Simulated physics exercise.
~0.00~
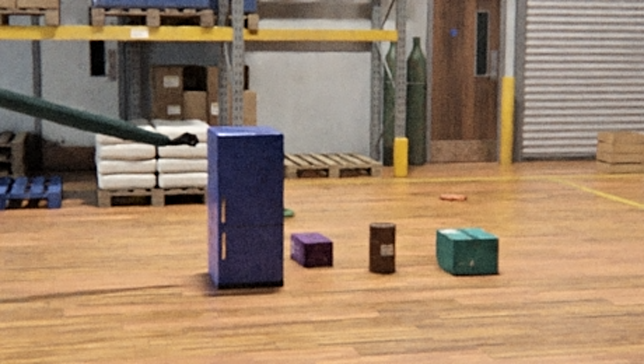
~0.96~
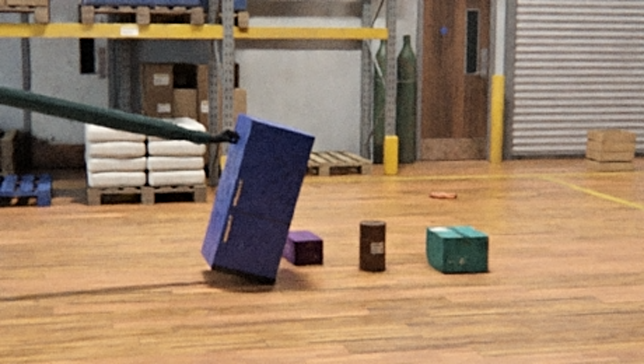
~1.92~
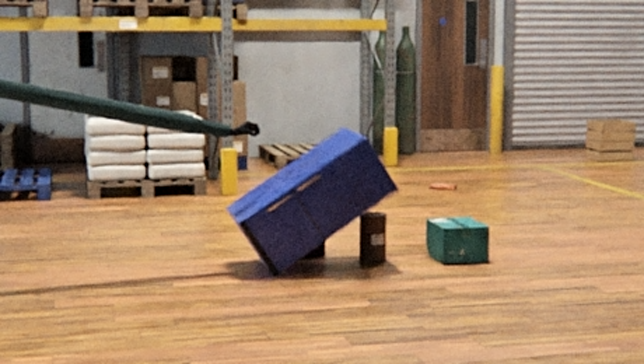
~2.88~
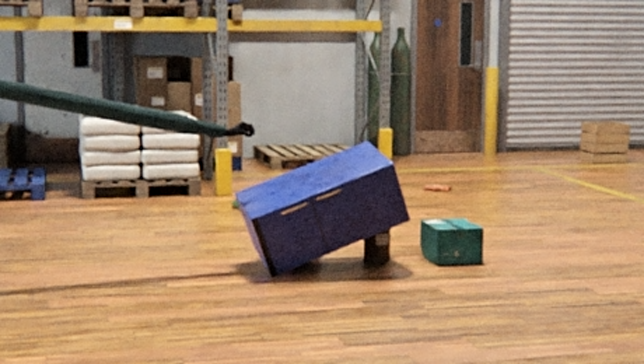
Warehouse floor, a dark green pole pushing a tall blue appliance rightward until it topples over against a small brown canister.
